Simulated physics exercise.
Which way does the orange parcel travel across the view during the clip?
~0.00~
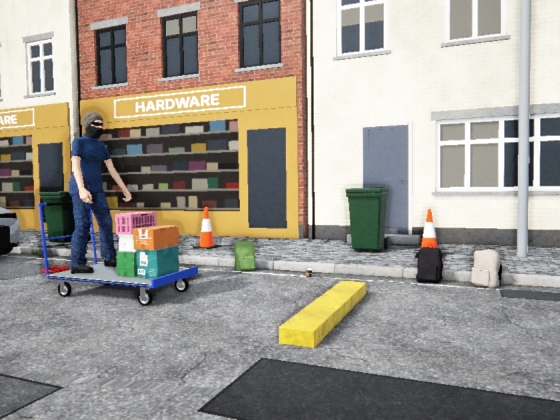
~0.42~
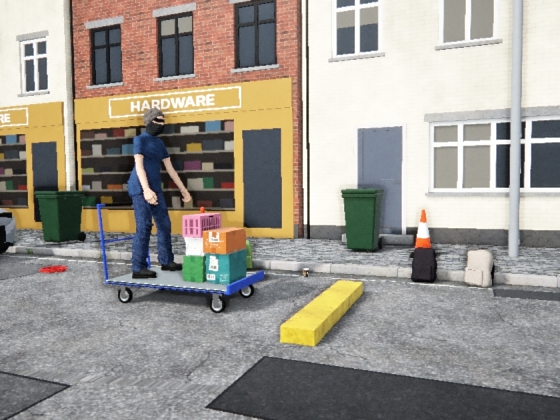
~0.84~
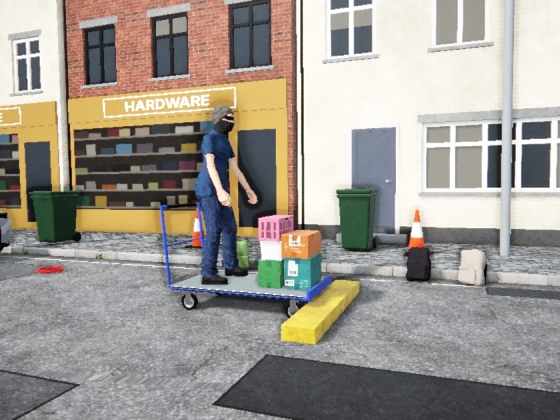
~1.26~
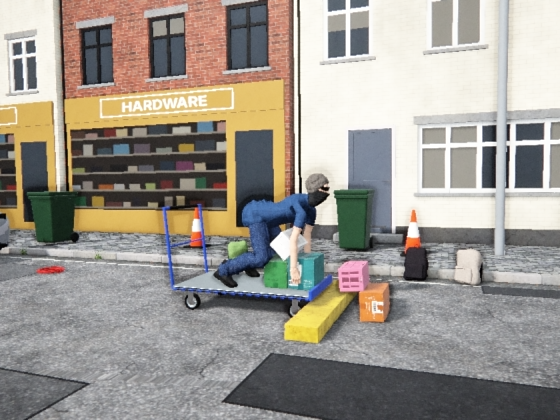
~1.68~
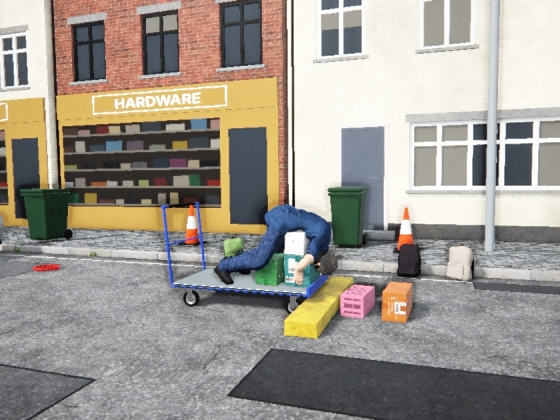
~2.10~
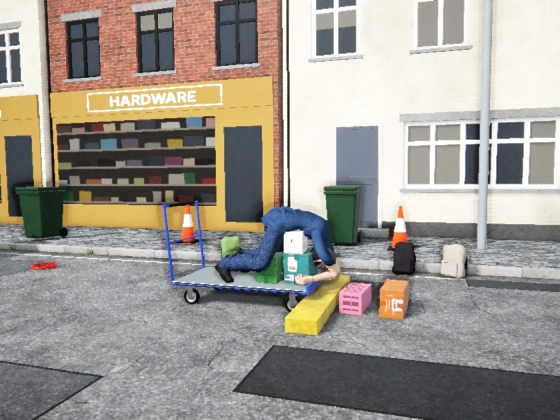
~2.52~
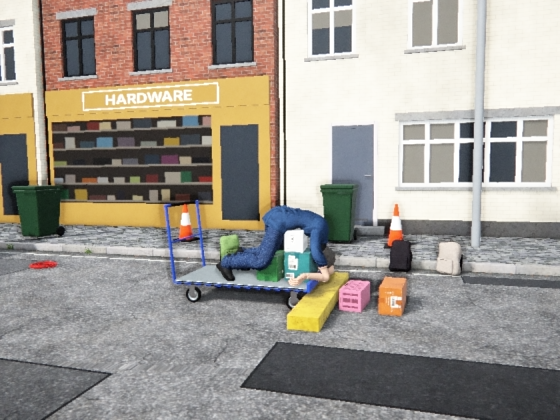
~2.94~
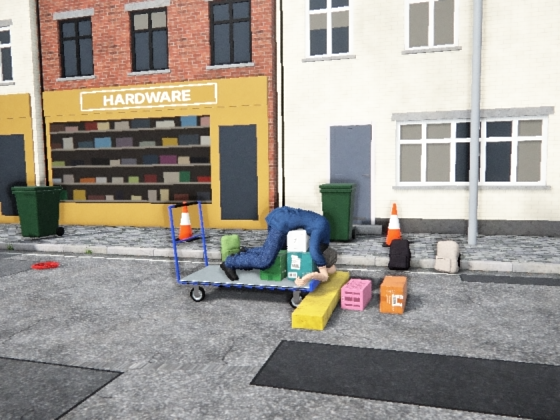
The orange parcel travels to the right, first riding on the trolley and then tumbling off past the yellow beam onto the road.
